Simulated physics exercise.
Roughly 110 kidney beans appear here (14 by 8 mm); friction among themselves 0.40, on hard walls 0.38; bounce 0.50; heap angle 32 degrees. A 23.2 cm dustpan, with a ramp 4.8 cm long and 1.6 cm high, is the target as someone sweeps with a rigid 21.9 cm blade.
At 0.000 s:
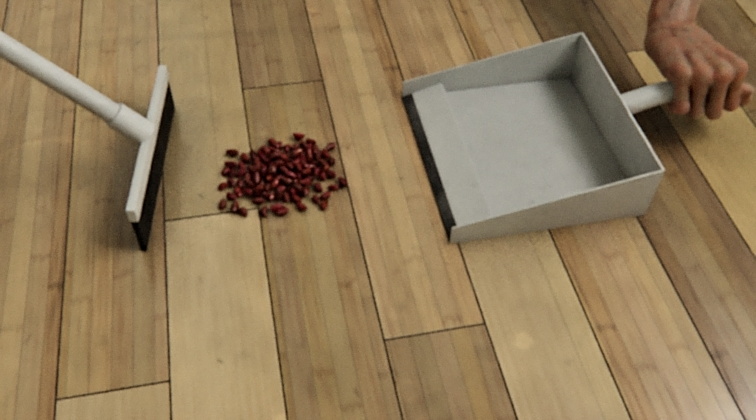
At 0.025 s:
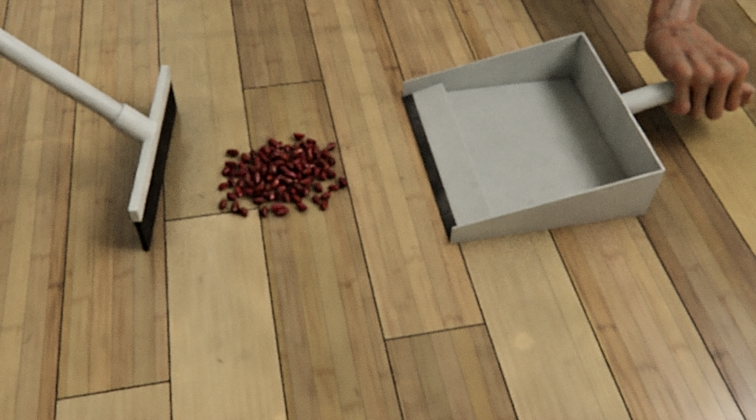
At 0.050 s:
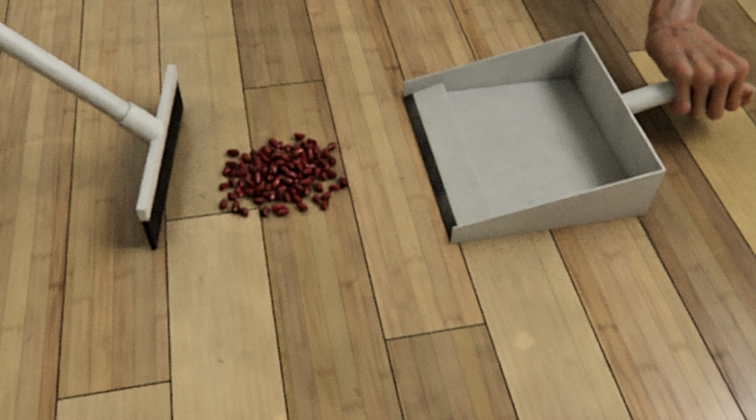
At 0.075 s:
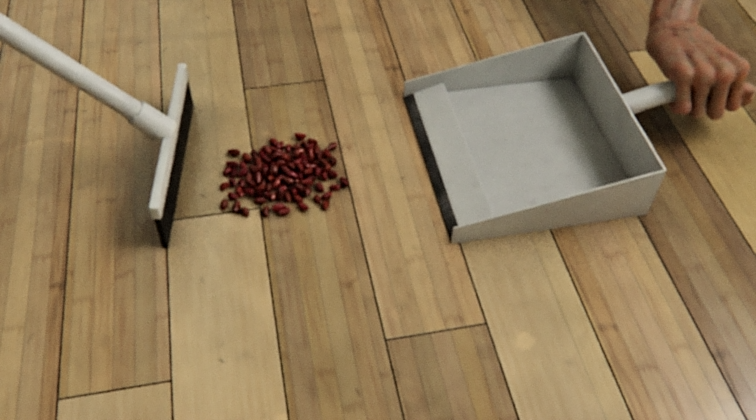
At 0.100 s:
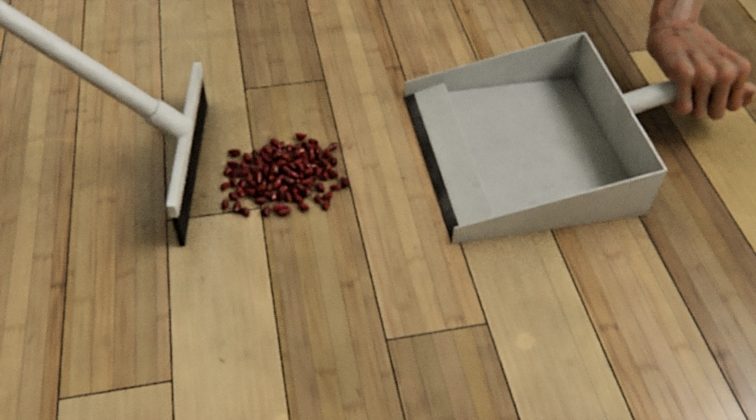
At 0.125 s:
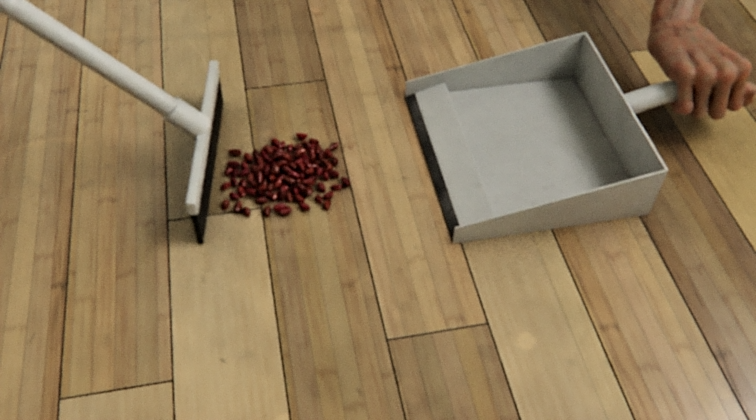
On a floor of light and mid-brown wooden planks, seen from above at an angle, a small patch of dark red kidney beans lies left of centre. A white-handled blade with a black edge stands at left, and a hand at upper right grips the handle of a pale grey dustpan. The blade slides right, up to the beans' left edge, while beans, dustpan and camera stay still.
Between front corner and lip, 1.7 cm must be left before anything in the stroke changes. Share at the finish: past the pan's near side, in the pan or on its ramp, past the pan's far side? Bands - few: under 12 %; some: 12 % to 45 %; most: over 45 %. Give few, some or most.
Near side: Few, pan: Some, far side: Few.
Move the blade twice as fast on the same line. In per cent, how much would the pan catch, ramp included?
Then about 60 per cent.
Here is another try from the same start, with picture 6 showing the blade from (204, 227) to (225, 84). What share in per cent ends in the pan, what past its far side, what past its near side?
You'd see pan at 35, far at 5 and near at 10.
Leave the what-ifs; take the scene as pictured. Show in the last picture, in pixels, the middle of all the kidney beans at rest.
Near (422, 164).
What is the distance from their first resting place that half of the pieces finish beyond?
It works out to roughly 16 cm.
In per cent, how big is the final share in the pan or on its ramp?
My estimate is some 25 per cent.
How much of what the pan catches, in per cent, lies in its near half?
Estimate: Close to 50 %.
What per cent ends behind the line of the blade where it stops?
Near 5 percent, give or take.
After 0.27 s, middle of the blade 14 cm from the lip; 0 % over the lip, far side 0 %, near side 0 %.
Then, at 0.37 s, middle of the blade 6 cm from the lip; 0 % over the lip, far side 0 %, near side 0 %.
After 0.61 s, middle of the blade 4 cm from the lip; 25 % over the lip, far side 0 %, near side 5 %.
At rest (2.1 s), near side 5 %, pan 25 %, far side 0 %, in front of the lip or behind the blade 70 %.
